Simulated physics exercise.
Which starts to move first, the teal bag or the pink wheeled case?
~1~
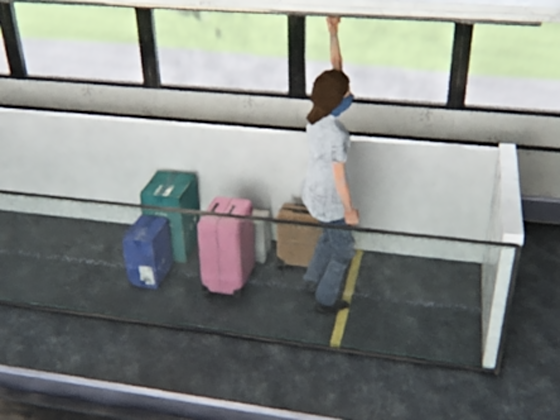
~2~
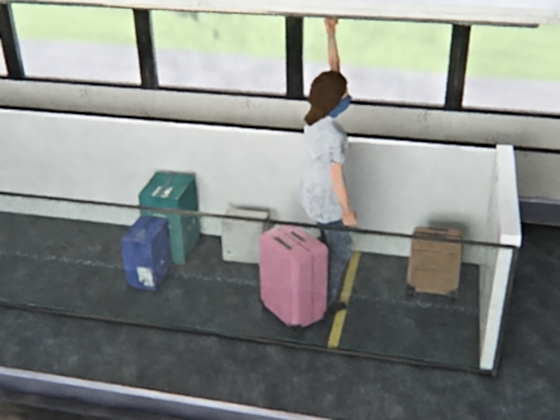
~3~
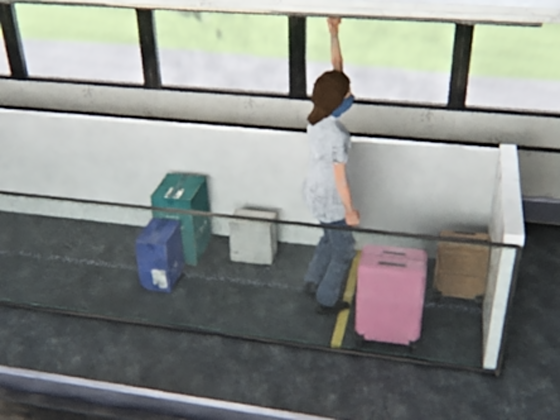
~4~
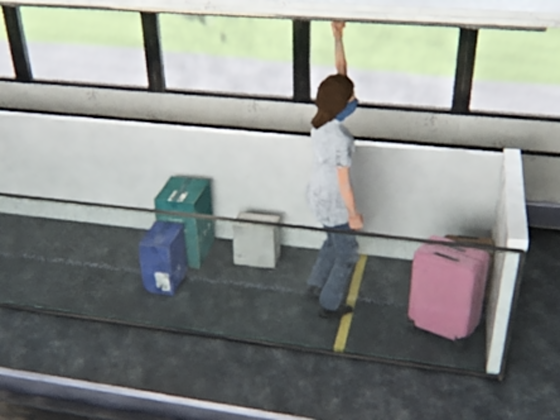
The pink wheeled case starts to move first, and the teal bag only shifts later.
At the start, a pink wheeled case, a smaller brown case, a blue pack, a teal bag and a partly hidden white carton stand left of a yellow line, beside a traveller holding an overhead rail. The brown case rolls right across the line, while the pink one slides right and nearer the viewer, uncovering the carton. Next the pink case crosses the line, and the blue pack and teal bag shift slightly right. Finally, the pink case stands near the right-hand wall, almost hiding the brown one, while the pack, bag and carton remain upright left of the line.
